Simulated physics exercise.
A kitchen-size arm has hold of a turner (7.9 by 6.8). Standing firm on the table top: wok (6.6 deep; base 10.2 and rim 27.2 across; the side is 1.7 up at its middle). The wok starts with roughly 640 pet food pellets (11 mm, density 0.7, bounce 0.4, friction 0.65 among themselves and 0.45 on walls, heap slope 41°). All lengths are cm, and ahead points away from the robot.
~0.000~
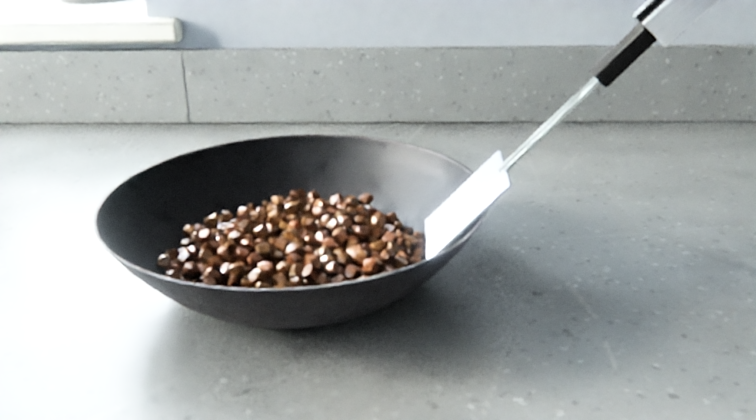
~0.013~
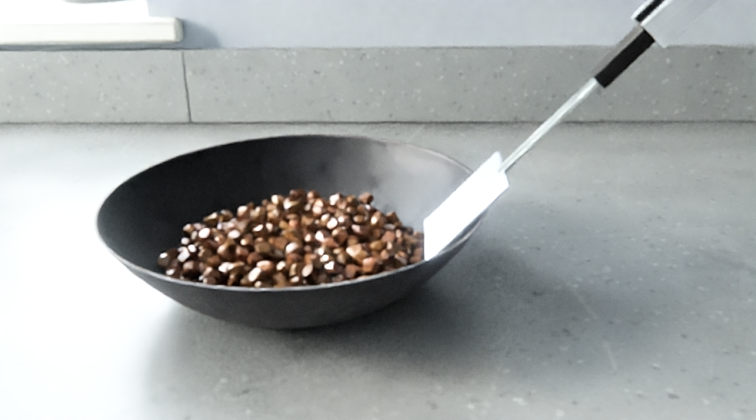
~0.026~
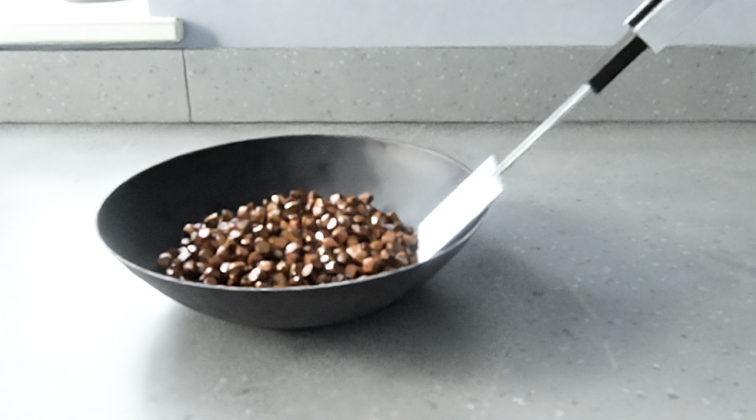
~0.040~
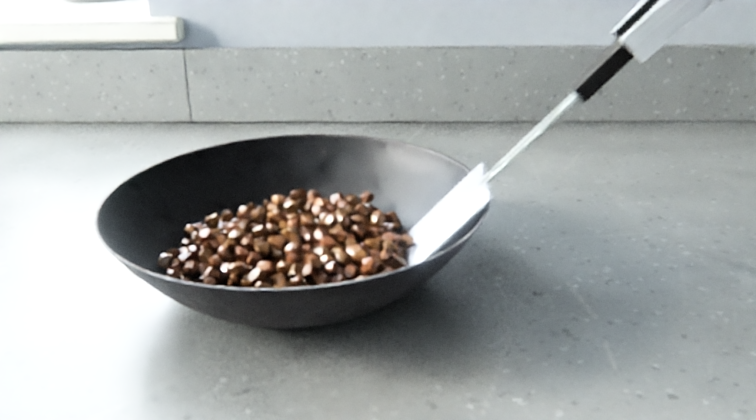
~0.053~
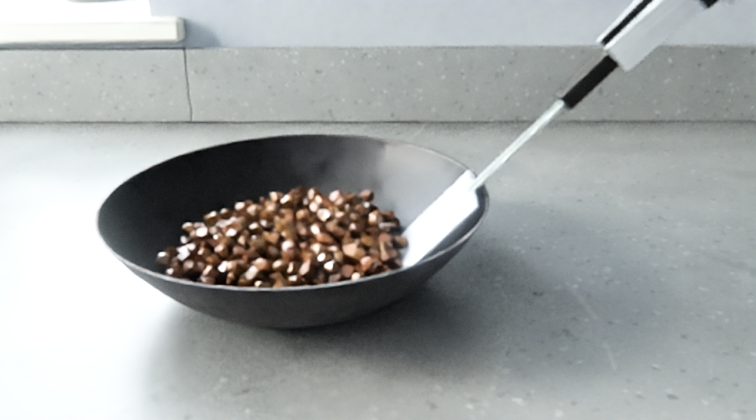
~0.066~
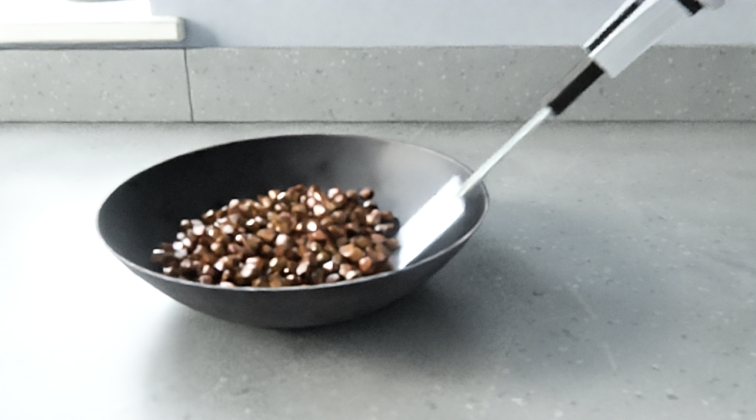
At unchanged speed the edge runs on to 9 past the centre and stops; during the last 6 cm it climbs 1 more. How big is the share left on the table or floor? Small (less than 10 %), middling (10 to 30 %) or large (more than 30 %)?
On the table or floor the share is middling, 10 to 30 %.
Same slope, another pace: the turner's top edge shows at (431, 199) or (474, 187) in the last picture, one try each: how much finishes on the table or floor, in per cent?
Some 35 and 15 per cent.
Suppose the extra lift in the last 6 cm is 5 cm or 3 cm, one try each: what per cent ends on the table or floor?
About 20 and 20 per cent.
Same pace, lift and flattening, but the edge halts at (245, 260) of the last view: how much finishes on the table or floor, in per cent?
About 0 per cent.
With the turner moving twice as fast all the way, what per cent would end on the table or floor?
Then about 45 per cent.
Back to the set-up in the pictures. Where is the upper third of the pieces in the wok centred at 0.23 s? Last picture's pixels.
At about (182, 213).
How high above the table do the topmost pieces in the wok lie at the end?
Some 8.0 cm.
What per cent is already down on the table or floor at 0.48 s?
Roughly 15 per cent.
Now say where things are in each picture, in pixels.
The first frame shows the turner top edge at (505, 167), sloping 47°; upper third of the load around (295, 242), from x 165 to 420, top at y 195; 642 in the wok.
The second frame shows the turner top edge at (504, 168), sloping 47°; upper third of the load around (295, 242), from x 165 to 420, top at y 195.
The third frame shows the turner top edge at (497, 173), sloping 47°; upper third of the load around (295, 242), from x 165 to 420, top at y 195.
The fourth frame shows the turner top edge at (486, 180), sloping 47°; upper third of the load around (295, 240), from x 165 to 410, top at y 195.
The fifth frame shows the turner top edge at (473, 188), sloping 47°; upper third of the load around (292, 237), from x 165 to 410, top at y 195.
The sixth frame shows the turner top edge at (460, 193), sloping 47°; upper third of the load around (285, 235), from x 160 to 410, top at y 190; 642 in the wok.
After 0.15 s, sloping 47°, highest piece 6 above the table; 642 in the wok.
After 0.23 s, sloping 47°, highest piece 8 above the table; 642 in the wok.
After 0.48 s, sloping 47°, highest piece 8 above the table; 518 in the wok, 110 on the table or floor, 14 on the blade or in flight.
After 1.53 s, sloping 47°, highest piece 8 above the table; 515 in the wok, 127 on the table or floor.
In the end, 515 in the wok, 127 on the table or floor. That is 20 % on the table or floor.
